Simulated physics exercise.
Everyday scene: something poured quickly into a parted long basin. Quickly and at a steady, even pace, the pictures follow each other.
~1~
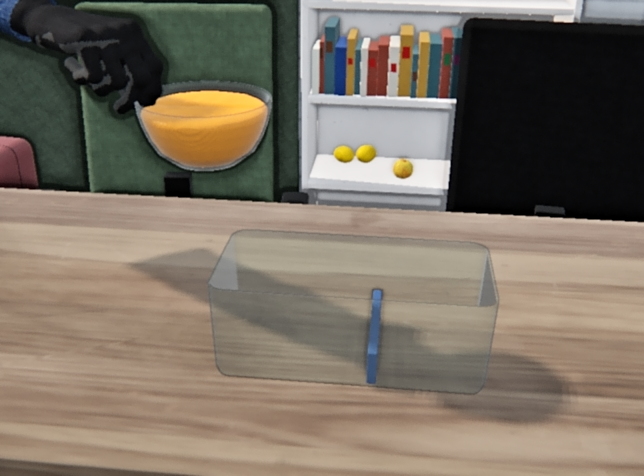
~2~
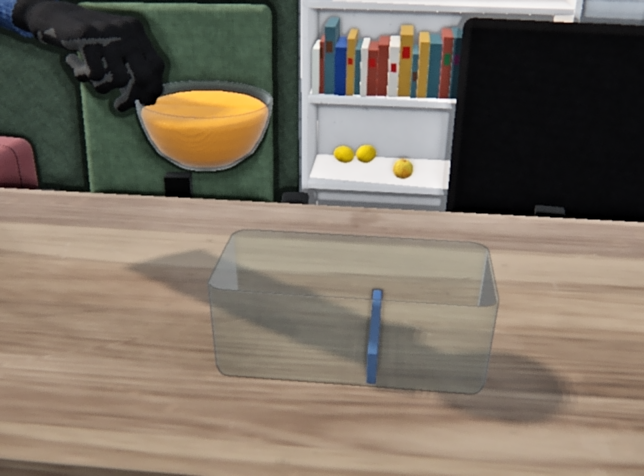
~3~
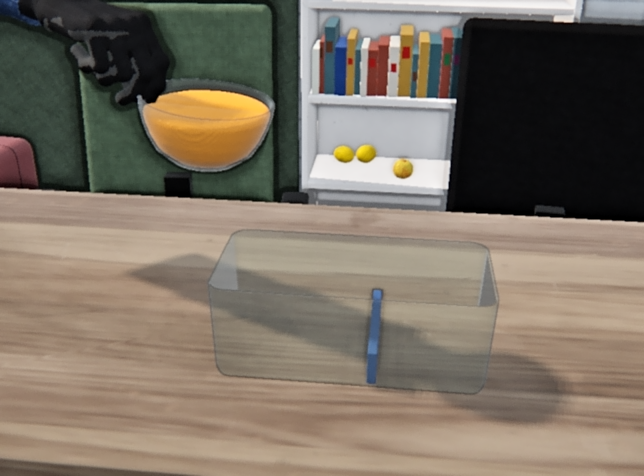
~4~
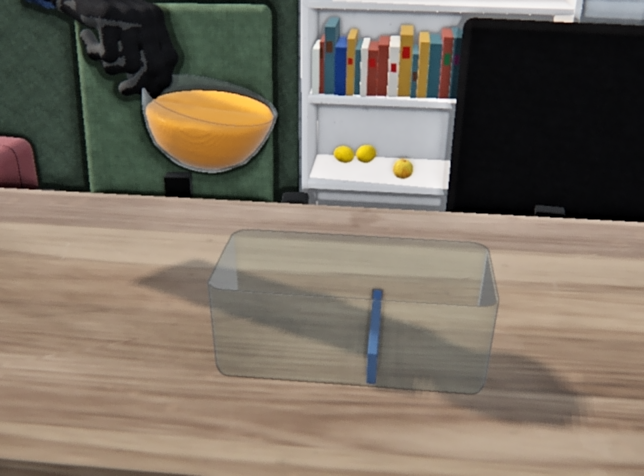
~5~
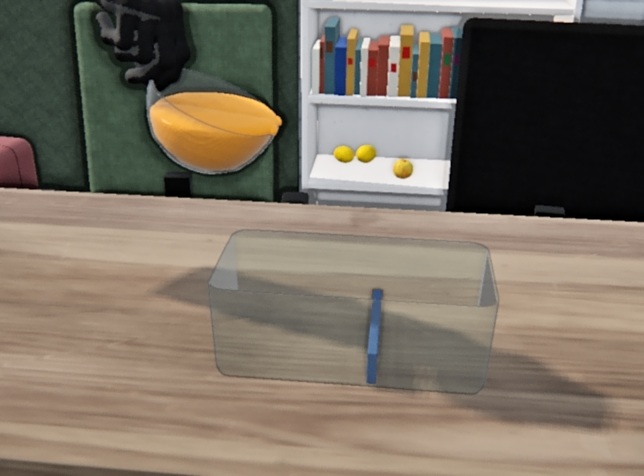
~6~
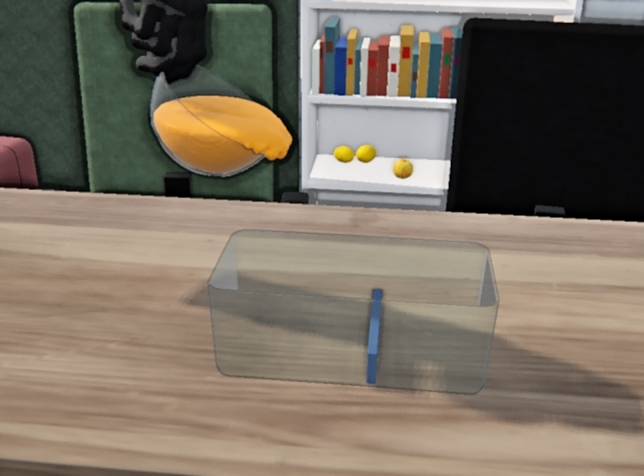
A black-gloved hand at the upper left holds a clear bowl of orange liquid, tipping it rightward, slowly at first and then steeply, until the liquid bulges over the right rim. Below, a clear rectangular basin with a blue divider sits on a wooden table, seen from slightly above by a still camera. Behind stand a green panel, white shelves with books and yellow fruit, and a black screen.
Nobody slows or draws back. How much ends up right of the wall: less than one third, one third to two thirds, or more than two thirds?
Less than one third.
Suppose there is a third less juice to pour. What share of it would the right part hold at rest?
It should come out close to 10 per cent.
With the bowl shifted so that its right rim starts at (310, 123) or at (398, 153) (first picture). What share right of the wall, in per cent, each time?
Roughly 20 % the first time and roughly 75 % the second.
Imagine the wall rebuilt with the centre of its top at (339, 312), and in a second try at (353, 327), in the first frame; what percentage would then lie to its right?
About 25 % and 25 %.
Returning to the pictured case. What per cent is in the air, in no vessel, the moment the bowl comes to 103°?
Estimate: 40 per cent, roughly.
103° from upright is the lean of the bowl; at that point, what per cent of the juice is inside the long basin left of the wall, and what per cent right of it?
The left part 50 per cent, the right part 0.
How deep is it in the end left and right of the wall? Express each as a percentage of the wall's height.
Near 50 in a hundred to the left, 10 to the right.
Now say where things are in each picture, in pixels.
Tilt 0°; pouring edge (270, 103); surface from (145, 104) to (267, 109); the long basin's rim runs from (221, 258) to (493, 274); the wall's top is at (375, 321), in the first frame.
Tilt 2°; pouring edge (270, 104); surface from (146, 103) to (268, 110), in the second frame.
Tilt 6°; pouring edge (272, 110); surface from (147, 101) to (270, 113), in the third frame.
Tilt 14°; pouring edge (275, 119); surface from (151, 100) to (273, 116), in the fourth frame.
Tilt 24°; pouring edge (276, 131); surface from (155, 102) to (271, 122); 2 per cent is over the edge, in the fifth frame.
Tilt 36°; pouring edge (274, 145); surface from (159, 107) to (268, 129); 10 per cent is over the edge, in the sixth frame.
A moment on, the bowl is tipped right over and 8 per cent is still to pour, 52 is left of the wall and 0 right of it.
Next, the bowl is tipped right over and 0 per cent is still to pour, 84 is left of the wall and 6 right of it.
Then the bowl is tipped right over and 0 per cent is still to pour, 85 is left of the wall and 12 right of it.
Later the bowl is tipped right over and 0 per cent is still to pour, 85 is left of the wall and 12 right of it.
Finally, 84 per cent lies left of the wall, 12 right of it and 4 outside.
